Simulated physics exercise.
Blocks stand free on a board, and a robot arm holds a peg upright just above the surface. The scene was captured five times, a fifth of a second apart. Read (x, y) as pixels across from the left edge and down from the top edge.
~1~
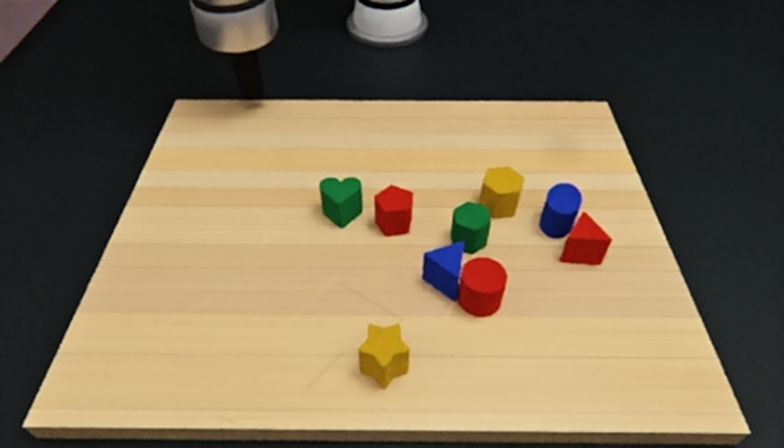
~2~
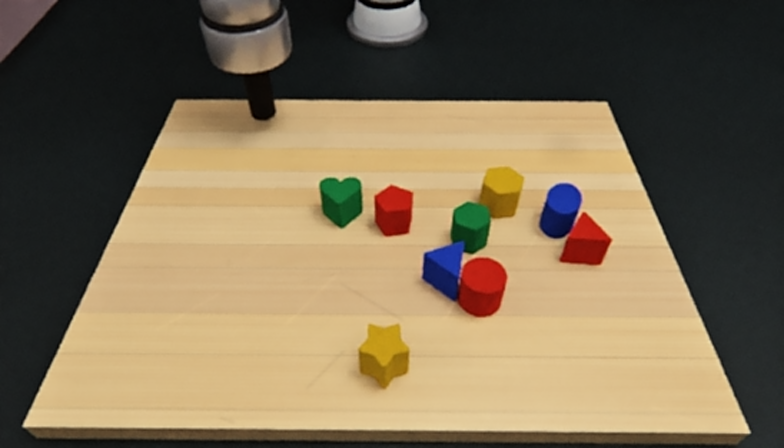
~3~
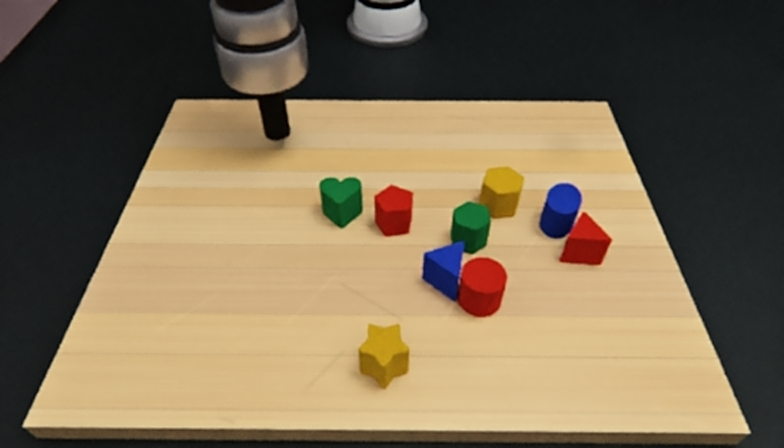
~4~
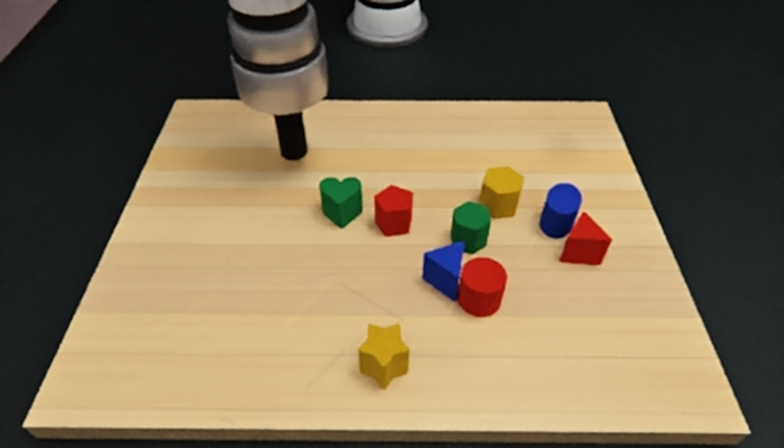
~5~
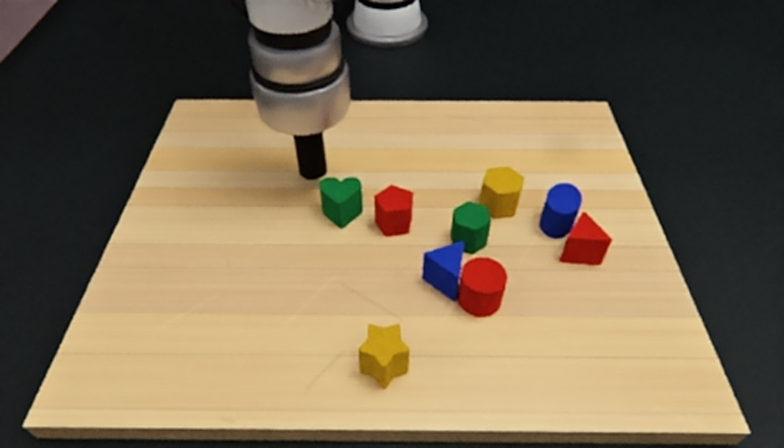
A robot arm moves its peg down and right across the board, nearing the green heart.
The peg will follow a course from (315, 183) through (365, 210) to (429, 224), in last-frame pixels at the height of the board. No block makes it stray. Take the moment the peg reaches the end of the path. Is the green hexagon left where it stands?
I'd say no.
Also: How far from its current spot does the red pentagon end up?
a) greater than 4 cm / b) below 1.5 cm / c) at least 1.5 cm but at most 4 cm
The correct letter is a.
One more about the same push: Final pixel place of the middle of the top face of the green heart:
I'd say the green heart ends with its top centre at (353, 205).
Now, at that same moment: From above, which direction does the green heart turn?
It twists with the clock when seen from above.
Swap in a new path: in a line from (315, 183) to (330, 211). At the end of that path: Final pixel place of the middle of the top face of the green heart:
It will end up at (355, 198).
What follows on the original path. One third of the way, peg at (347, 189); green heart at (345, 195).
Two thirds of the way, peg at (385, 206); green heart at (353, 205), turned 40° clockwise; red pentagon at (414, 204).
At the end, peg at (430, 213); green heart at (353, 205), turned 40° clockwise; red pentagon at (460, 212); green hexagon at (495, 220), turned 15° clockwise; yellow hexagon in place.
